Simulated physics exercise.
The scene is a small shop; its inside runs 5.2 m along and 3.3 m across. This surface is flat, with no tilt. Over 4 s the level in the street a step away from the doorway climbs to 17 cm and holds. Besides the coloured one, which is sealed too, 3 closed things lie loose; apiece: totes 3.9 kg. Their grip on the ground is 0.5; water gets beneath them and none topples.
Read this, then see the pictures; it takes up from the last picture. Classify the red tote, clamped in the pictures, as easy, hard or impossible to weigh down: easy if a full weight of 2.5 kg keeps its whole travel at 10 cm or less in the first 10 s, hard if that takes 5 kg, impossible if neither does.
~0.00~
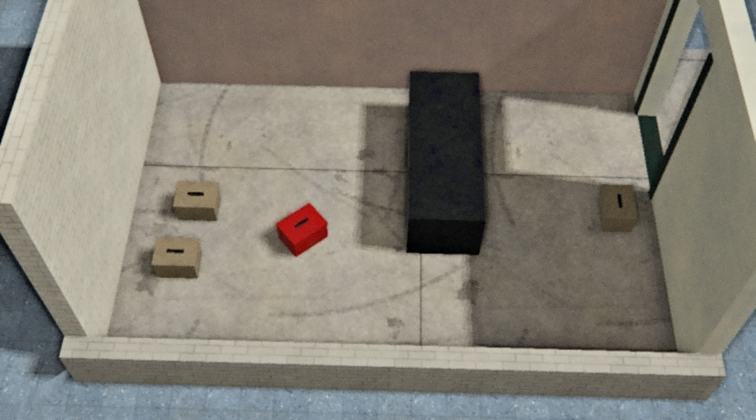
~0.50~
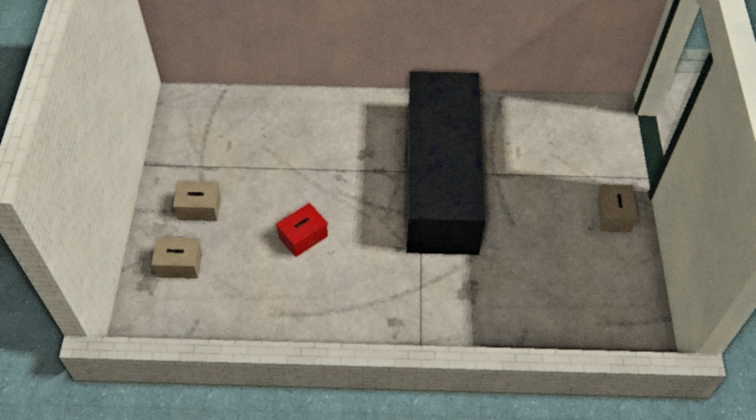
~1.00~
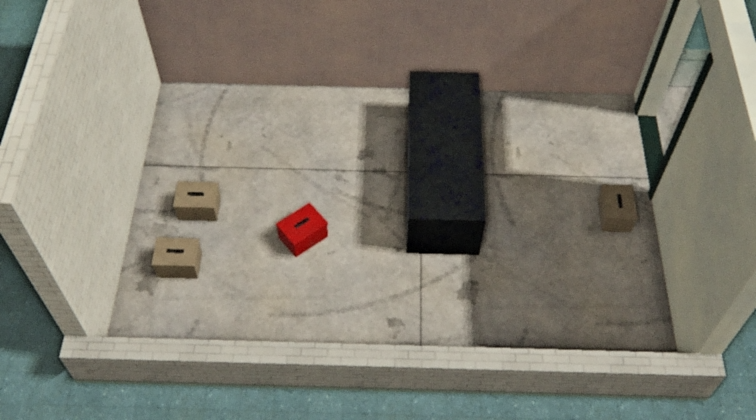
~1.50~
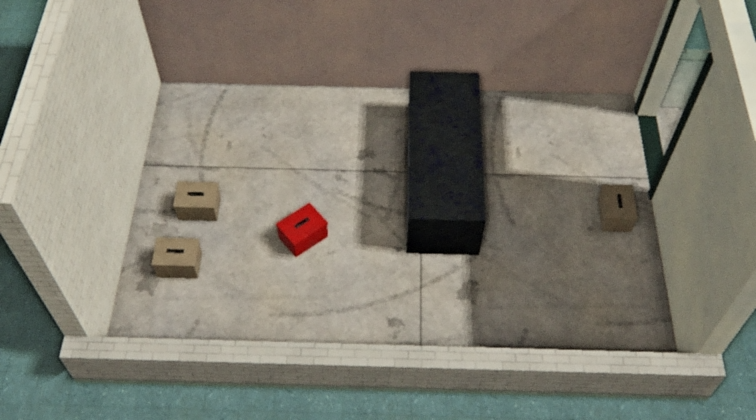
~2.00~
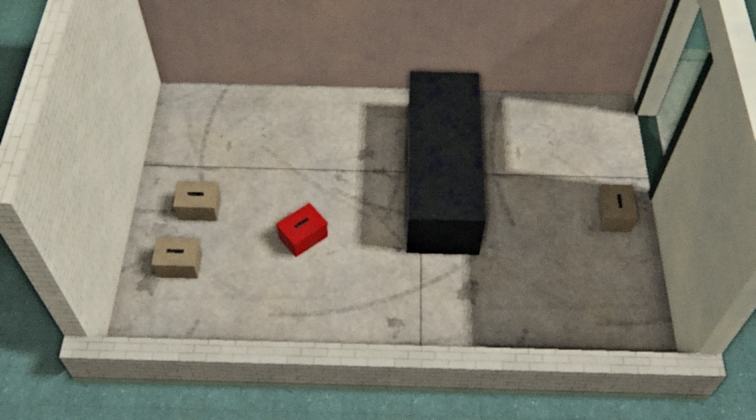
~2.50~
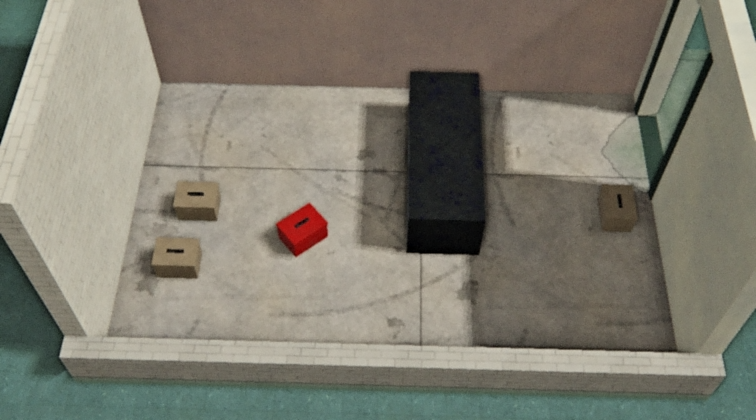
Easy.
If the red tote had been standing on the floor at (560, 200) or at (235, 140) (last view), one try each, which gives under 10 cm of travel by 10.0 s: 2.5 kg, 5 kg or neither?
One by one: Neither mass suffices; only the big mass suffices.
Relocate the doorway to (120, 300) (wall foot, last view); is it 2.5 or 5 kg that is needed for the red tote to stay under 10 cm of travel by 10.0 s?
Then no option works.
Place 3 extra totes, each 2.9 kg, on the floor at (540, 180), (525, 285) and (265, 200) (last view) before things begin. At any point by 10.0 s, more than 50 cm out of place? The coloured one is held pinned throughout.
Answer by position: Outside the range; outside the range; inside the range.
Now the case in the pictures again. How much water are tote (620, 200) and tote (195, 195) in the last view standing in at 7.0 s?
First about 2 cm, second about 0 cm.
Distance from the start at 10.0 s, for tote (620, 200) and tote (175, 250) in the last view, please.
The first is 40 cm from its start, the second 0 cm.
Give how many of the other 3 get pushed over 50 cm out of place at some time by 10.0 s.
By my count, 0.
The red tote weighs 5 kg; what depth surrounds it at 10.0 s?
Around 2 cm.
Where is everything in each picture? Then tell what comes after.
The red tote at (302, 223) rests on the ground; 0.0 m2 under water; 0 of 4 have shifted, in the first frame.
The red tote at (302, 223), on the bottom; water covers 0.0 m2; 0 of 4 have shifted, in the second frame.
The red tote at (302, 223) rests on the ground; 0.0 m2 under water; 0 of 4 have shifted, in the third frame.
The red tote at (302, 223), on the bottom; water covers 0.0 m2; 0 of 4 have shifted, in the fourth frame.
The red tote at (302, 223), on the bottom; 0.0 m2 under water; 0 of 4 have shifted, in the fifth frame.
The red tote at (302, 223), on the bottom; water covers 0.2 m2; 0 of 4 have shifted, in the sixth frame.
After 3.5 s the red tote would be 0 cm from its start with 2.5 kg and 0 cm from its start with 5 kg; 0 cm of water round it then.
After 4.5 s the red tote would be 0 cm from its start with 2.5 kg and 0 cm from its start with 5 kg; 0 cm of water round it then.
After 7.0 s the red tote would be 0 cm from its start with 2.5 kg and 0 cm from its start with 5 kg; 0 cm of water round it then.
After 10.0 s the red tote would be 0 cm from its start with 2.5 kg and 0 cm from its start with 5 kg; 2 cm of water round it then.
